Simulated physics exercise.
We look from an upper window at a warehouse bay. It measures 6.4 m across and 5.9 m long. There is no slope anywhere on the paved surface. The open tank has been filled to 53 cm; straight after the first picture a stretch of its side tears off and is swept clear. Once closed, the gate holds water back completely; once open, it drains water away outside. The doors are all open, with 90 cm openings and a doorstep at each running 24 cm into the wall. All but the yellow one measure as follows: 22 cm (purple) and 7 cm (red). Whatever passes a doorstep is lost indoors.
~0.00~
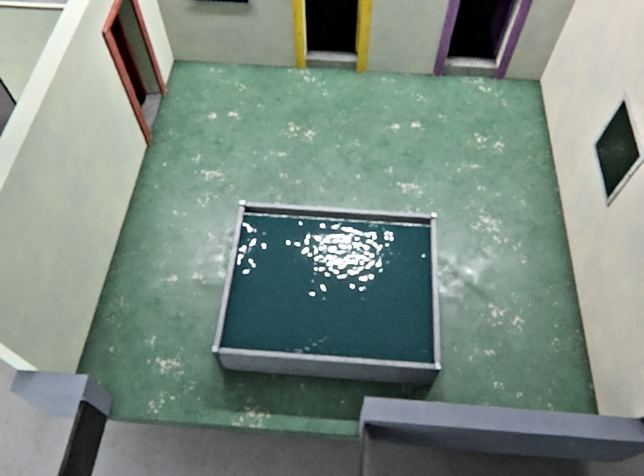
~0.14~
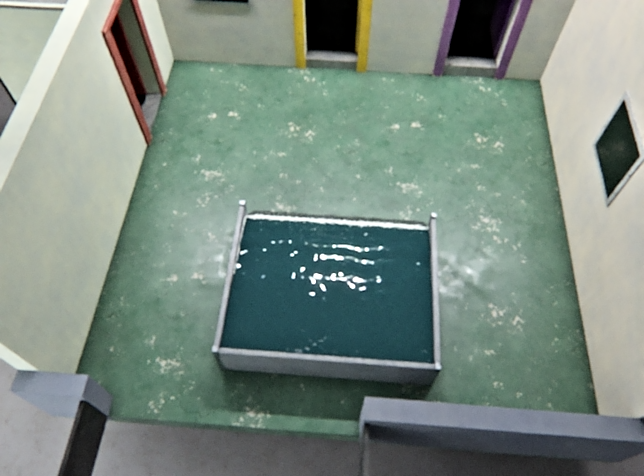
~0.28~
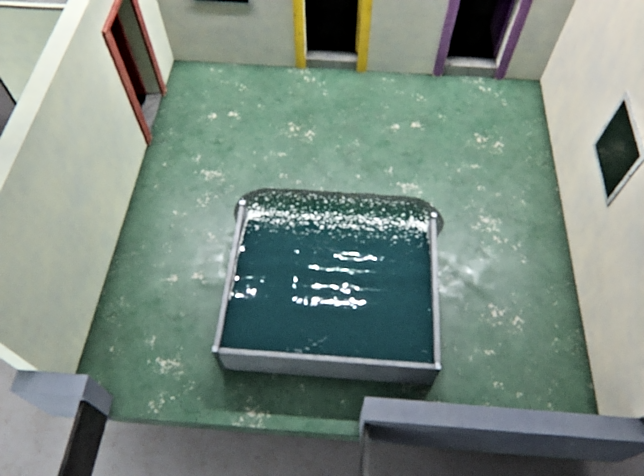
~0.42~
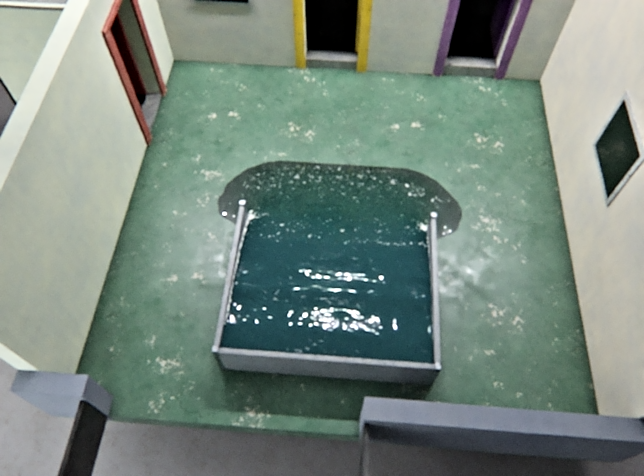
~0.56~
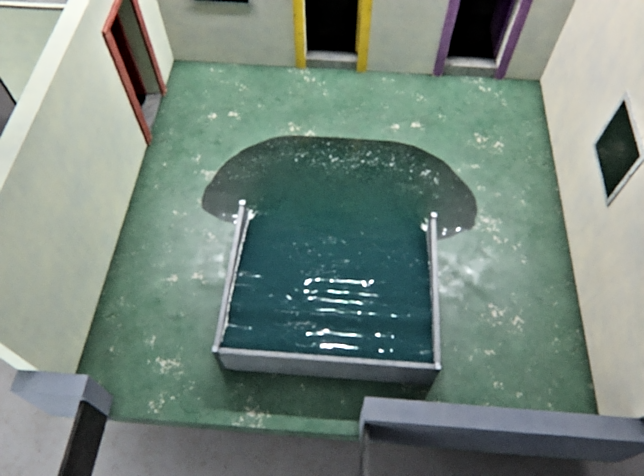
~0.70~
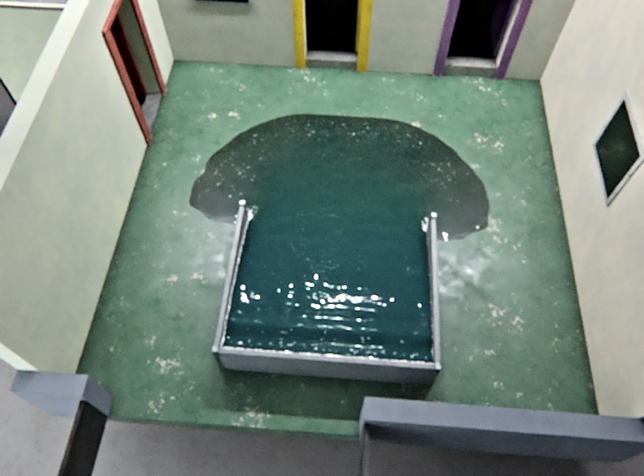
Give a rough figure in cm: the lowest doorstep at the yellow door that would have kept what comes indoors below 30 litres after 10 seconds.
I would say 23 cm.
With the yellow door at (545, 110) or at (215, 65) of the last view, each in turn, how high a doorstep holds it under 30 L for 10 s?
Roughly 20 cm, then roughly 16 cm.
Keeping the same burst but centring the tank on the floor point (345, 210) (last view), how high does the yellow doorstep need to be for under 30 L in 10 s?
A minimum of about 30 cm.
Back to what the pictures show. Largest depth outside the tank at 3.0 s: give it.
I'd put it near 33 cm.
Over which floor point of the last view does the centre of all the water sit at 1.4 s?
My guess is close to (339, 237).
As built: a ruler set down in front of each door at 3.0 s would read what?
Depth at purple 18 cm, at red 11 cm, at yellow 25 cm.
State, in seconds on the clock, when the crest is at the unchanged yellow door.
I'd say near 2.0 seconds.
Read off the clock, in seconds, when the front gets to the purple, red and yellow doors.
The purple door at 1.6 seconds, the red door at 2.0 seconds, the yellow door at 1.0 seconds.
After 1.4 s water covers 45 % of the floor; 22 cm at the yellow door, 0 litres in over its 19 cm doorstep.
After 3.0 s water covers 55 % of the floor, deepest (33 cm) near (536, 85); 25 cm at the yellow door, 61 litres in over its 19 cm doorstep.
After 10.0 s water covers 95 % of the floor, deepest (12 cm) near (574, 307); 5 cm at the yellow door, 73 litres in over its 19 cm doorstep.
At the yellow door as built, the water arrived by 1.1 s and peaked near 30 cm at 2.0 s.
With a doorstep of 20 cm, 61 litres would have come in within the 10 s; with 27 cm, 9 litres. So under 30 litres takes about 23 cm.
